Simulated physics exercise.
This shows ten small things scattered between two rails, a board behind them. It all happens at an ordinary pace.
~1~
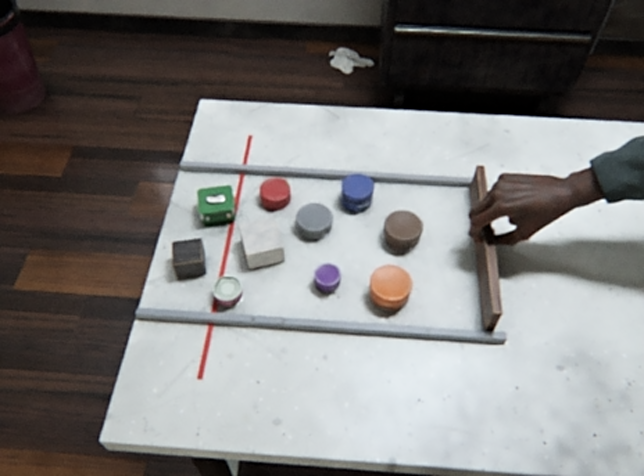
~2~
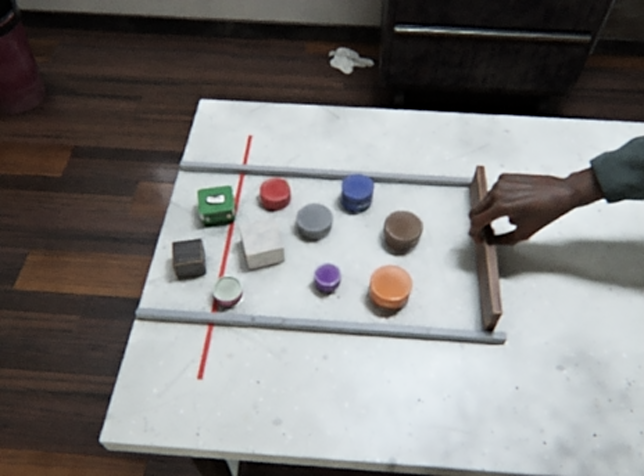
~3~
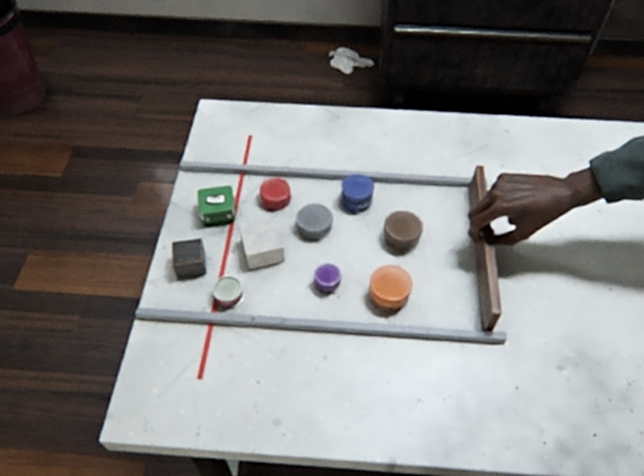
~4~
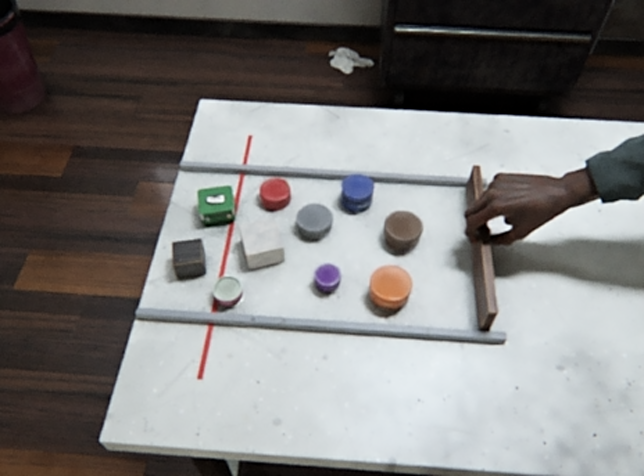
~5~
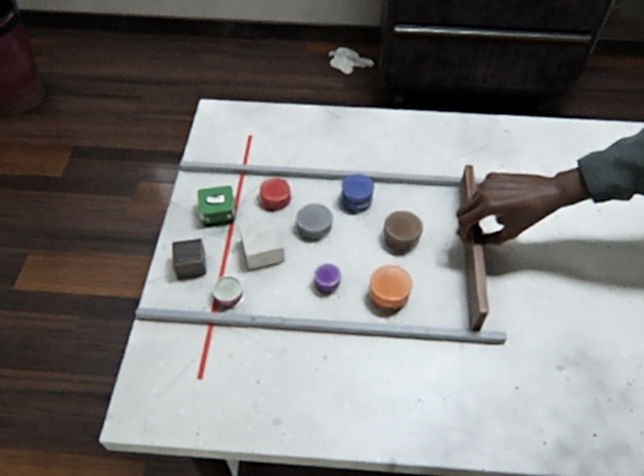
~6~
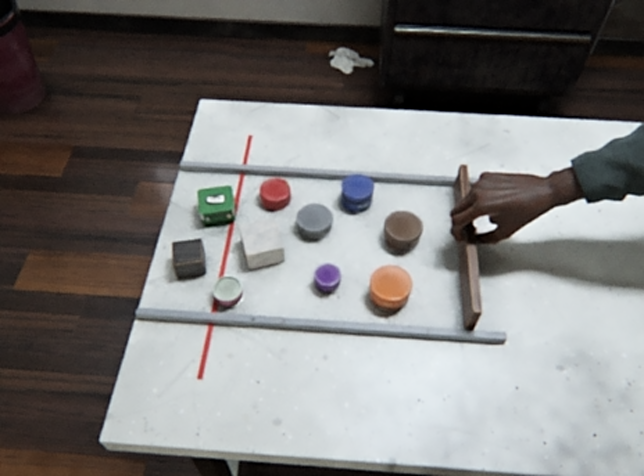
At the start, ten small objects sit scattered between two grey rails on a white table, with a red line of tape near the left end and a hand holding a brown board at the right. The hand then slides the board a short way left, while the objects stay still, untouched.
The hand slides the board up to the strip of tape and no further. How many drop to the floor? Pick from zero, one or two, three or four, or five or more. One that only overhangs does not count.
The number that fall off is one or two.
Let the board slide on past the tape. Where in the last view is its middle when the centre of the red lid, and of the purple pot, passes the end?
At (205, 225) for the red lid; at (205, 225) for the purple pot.
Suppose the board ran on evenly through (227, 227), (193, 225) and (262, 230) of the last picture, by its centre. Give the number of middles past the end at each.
It would be 2, 6 and 0.
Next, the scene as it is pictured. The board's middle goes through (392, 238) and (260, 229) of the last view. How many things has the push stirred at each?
The counts are 2 and 10.
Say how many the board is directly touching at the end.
In contact: 3.
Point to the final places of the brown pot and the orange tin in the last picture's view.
About (213, 217), and the other about (197, 283).
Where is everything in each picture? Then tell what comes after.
In the first picture, black block (189, 258); green case (217, 206); pink pot (228, 292); board (484, 243); tape (229, 239).
In the second picture, green case (217, 206); board (484, 243).
In the third picture, pink pot (228, 292); orange tin (390, 289).
In the fourth picture, black block (189, 258); white block (262, 244).
In the fifth picture, green case (217, 206); blue tub (357, 194).
In the sixth picture, black block (189, 258); green case (217, 206); pink pot (228, 292); board (466, 242); tape (229, 239).
Soon after, none off yet; black block at rest near (189, 258); green case at rest near (217, 206); pink pot at rest near (228, 292).
In the end, the number that fall off is one or two; gone, green case and black block.
